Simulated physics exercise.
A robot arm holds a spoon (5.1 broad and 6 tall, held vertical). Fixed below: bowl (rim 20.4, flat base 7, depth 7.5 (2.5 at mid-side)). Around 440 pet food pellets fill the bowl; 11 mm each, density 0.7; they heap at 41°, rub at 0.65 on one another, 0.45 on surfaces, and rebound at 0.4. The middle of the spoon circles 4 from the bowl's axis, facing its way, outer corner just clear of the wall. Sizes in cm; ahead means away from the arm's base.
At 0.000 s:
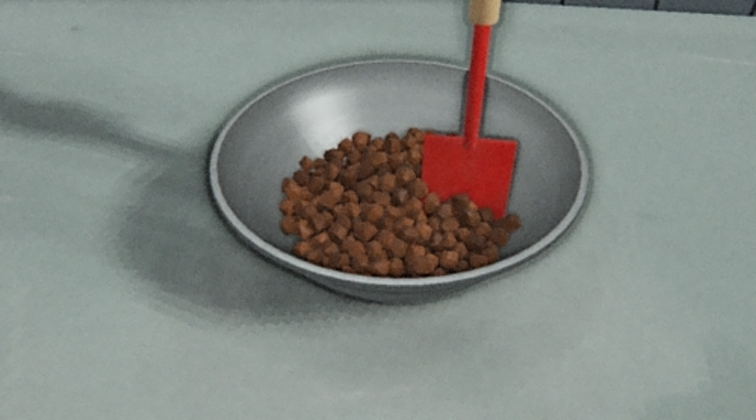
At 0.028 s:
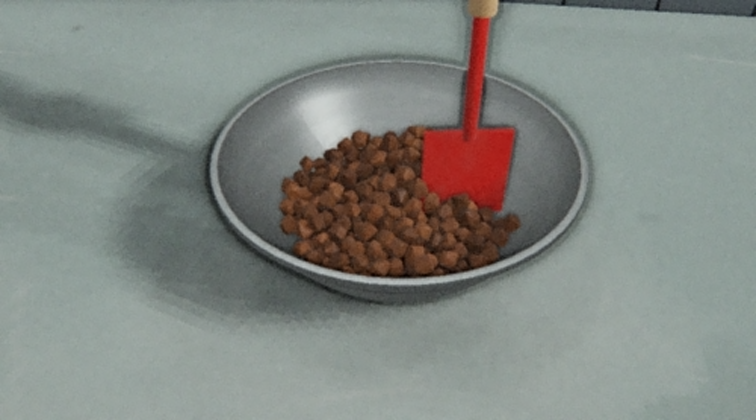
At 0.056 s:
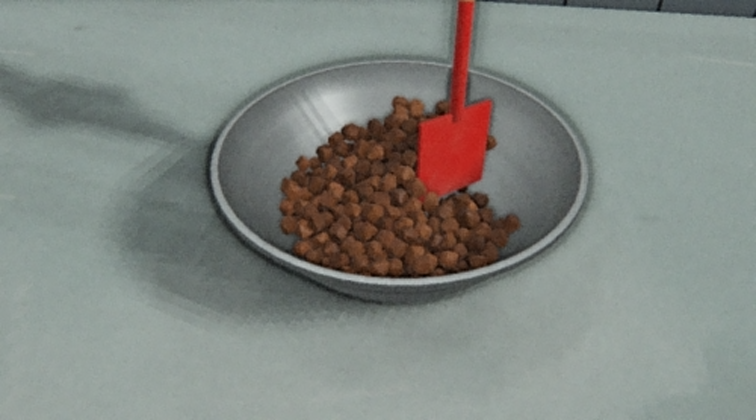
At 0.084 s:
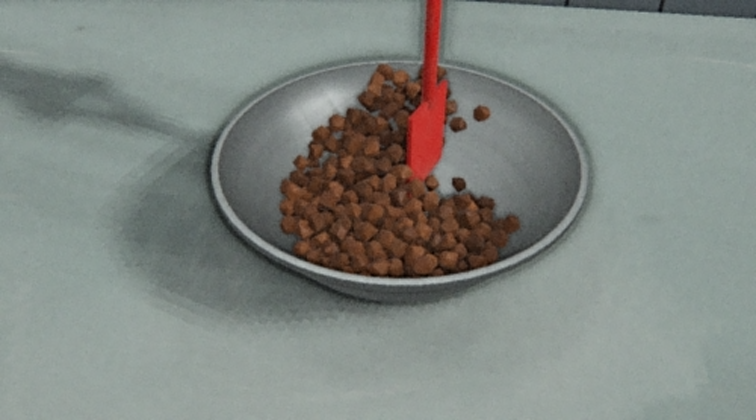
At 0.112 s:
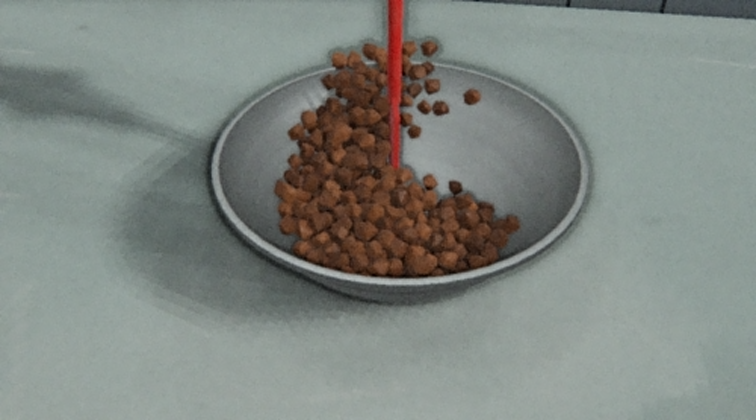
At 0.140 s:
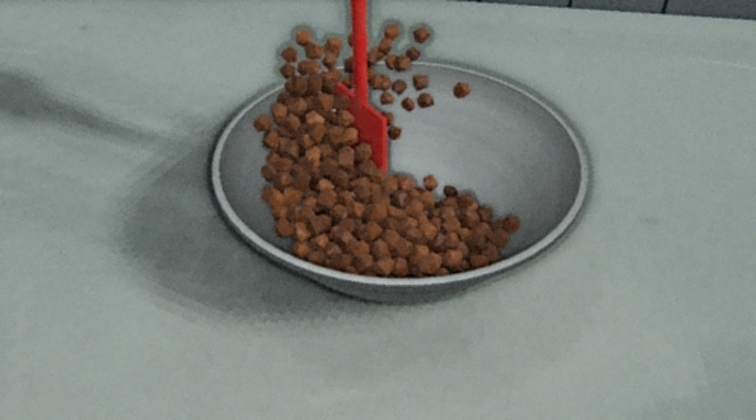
Red spatula sweeping leftward through brown pellets in a round metal bowl, turning as it pushes them up and scatters some.
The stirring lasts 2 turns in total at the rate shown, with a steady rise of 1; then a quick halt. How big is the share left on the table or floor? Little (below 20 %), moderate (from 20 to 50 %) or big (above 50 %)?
Answer: Moderate; from 20 to 50 % of the pet food pellets finish on the table or floor.
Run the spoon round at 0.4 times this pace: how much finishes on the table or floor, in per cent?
About 5 per cent.
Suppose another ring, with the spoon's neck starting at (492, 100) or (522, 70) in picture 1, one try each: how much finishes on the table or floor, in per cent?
About 30 and 0 per cent.
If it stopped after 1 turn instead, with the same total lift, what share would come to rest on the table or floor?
In that case some 30 per cent.
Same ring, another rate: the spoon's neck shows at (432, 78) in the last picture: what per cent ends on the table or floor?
About 10 per cent.
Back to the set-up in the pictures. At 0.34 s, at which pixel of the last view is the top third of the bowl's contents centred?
Around (517, 171).
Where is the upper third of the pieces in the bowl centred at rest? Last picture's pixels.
Around (388, 192).
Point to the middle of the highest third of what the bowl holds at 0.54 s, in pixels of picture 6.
Around (331, 164).
After 0.34 s, 359° round, highest piece 11 above the table; 320 in the bowl, 38 on the table or floor, 81 in flight or on the tool.
After 0.54 s, 225° round, highest piece 9 above the table; 277 in the bowl, 153 on the table or floor, 9 in flight or on the tool.
After 0.85 s, 0° round, highest piece 6 above the table; 272 in the bowl, 167 on the table or floor.
After 1.55 s, 0° round, highest piece 6 above the table; 272 in the bowl, 167 on the table or floor.
At rest, 272 in the bowl, 167 on the table or floor. That is 38 % on the table or floor.
